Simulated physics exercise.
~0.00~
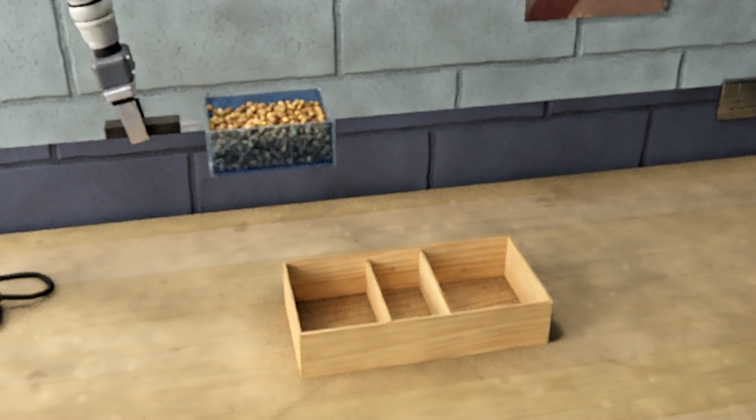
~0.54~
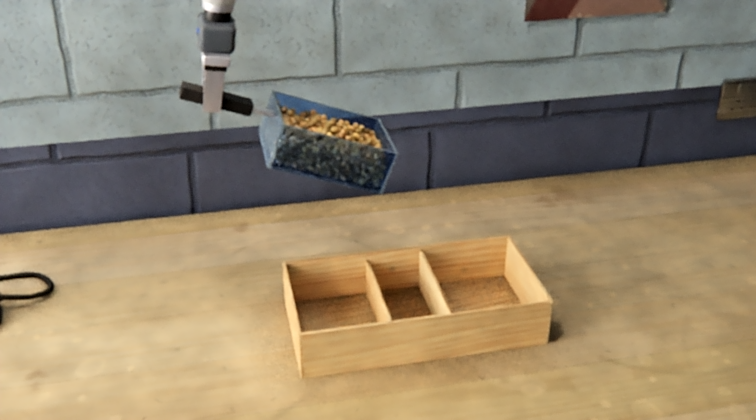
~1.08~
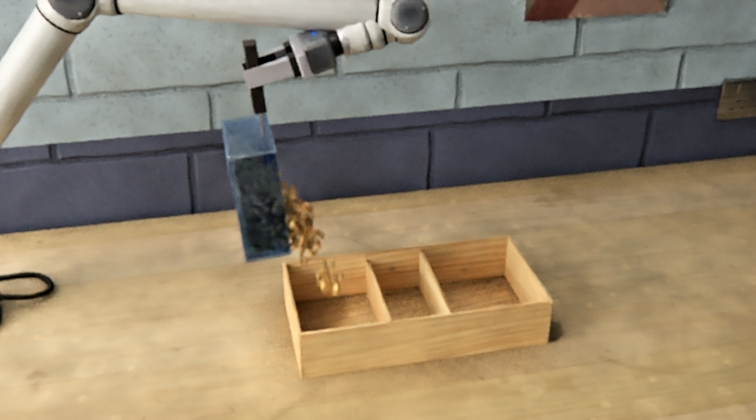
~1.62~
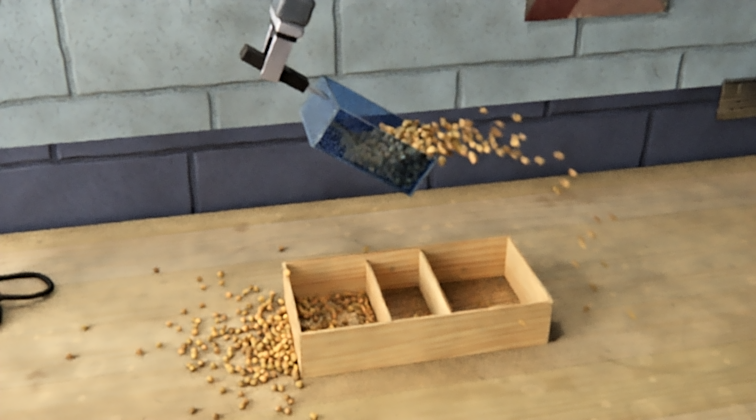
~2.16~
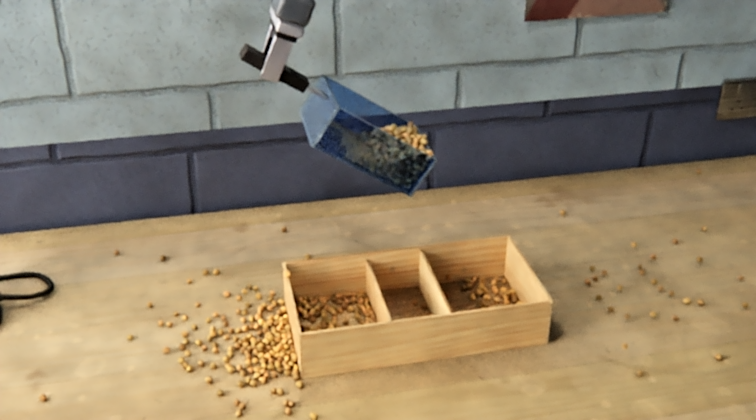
A robot arm carried a blue box of dried chickpeas to the right, tipped it steeply, and spilled many beside and into a divided wooden crate, then swung it partly back, flinging more rightward, leaving chickpeas scattered on the table and some still in the box.
